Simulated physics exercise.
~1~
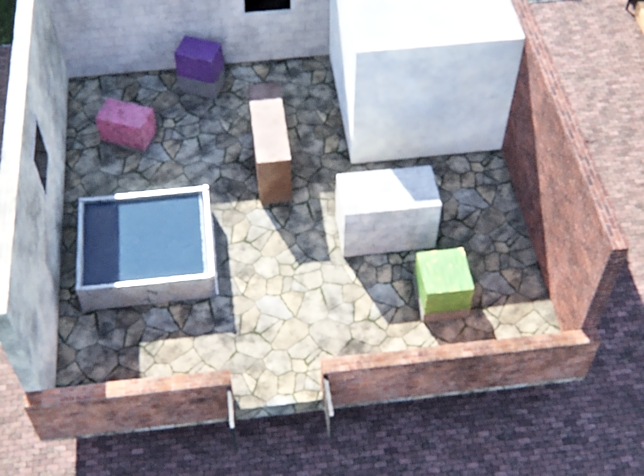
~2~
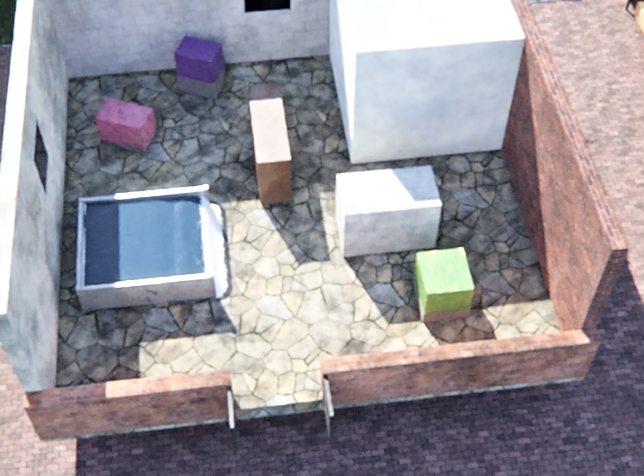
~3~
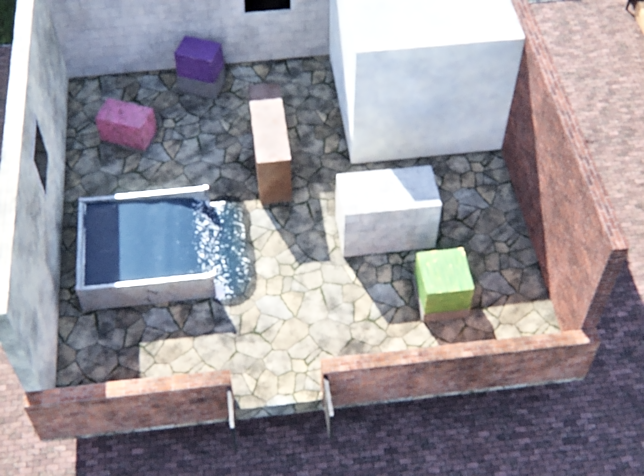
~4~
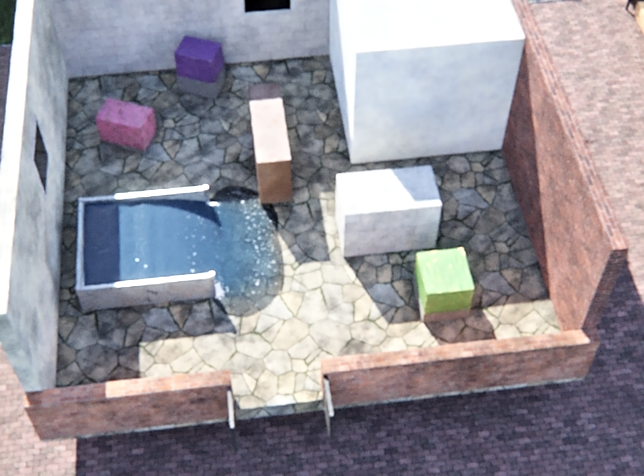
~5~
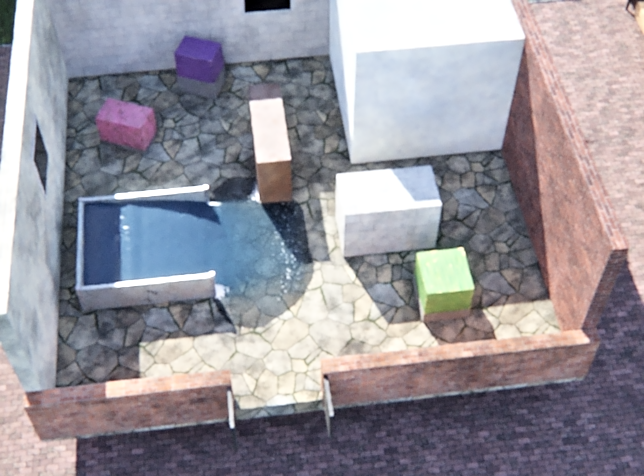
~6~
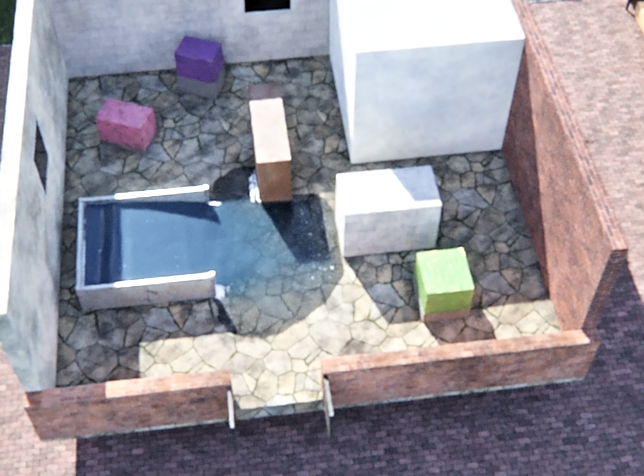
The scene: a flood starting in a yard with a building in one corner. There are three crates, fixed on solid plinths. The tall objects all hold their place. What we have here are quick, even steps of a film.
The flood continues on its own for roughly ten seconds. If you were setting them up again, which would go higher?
I'd say the pink crate can stay, the green crate can stay, the purple crate can stay.
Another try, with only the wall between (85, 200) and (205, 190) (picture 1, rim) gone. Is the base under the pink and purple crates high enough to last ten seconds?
Taking them in turn, the pink crate is overtopped and the purple crate is missed.
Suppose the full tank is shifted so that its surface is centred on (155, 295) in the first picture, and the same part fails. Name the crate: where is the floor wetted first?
One in green.
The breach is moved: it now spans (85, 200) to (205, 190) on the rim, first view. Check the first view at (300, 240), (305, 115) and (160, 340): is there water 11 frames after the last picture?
Taking the points one after the other, they come out not soaked, not soaked and not soaked.
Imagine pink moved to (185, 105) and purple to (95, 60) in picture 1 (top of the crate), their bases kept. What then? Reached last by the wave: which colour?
I'd say the one in purple is last.
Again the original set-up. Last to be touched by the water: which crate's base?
Pick: The crate marked pink.
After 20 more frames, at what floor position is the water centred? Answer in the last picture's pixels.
I'd put it at around (316, 250).
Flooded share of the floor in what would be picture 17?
Near 40 in a hundred.
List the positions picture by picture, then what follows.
The first frame shows the water tank at (145, 239) is whole and still.
In the second frame, water pours out at (209, 246) and has run to (222, 296).
In the third frame, the front is at (238, 300), out from the gap at (209, 246).
In the fourth frame, the front is at (264, 301), out from the gap at (209, 246).
In the fifth frame, water pours out at (209, 247) and has run to (292, 202).
In the sixth frame, the front is at (336, 277), out from the gap at (209, 247).
A moment on, water covers 25 % of the floor; the pink crate not reached, the green crate water round its plinth, the purple crate not reached.
Next, water covers 40 % of the floor; the pink crate not reached, the green crate water round its plinth, the purple crate water round its plinth.
Then, water covers 55 % of the floor; the pink crate water round its plinth, the green crate water round its plinth, the purple crate water round its plinth.
Later, water covers 70 % of the floor; the pink crate water round its plinth, the green crate water round its plinth, the purple crate water round its plinth.
In the end, water covers 90 % of the floor; the pink crate stayed above the water, the green crate stayed above the water, the purple crate stayed above the water.
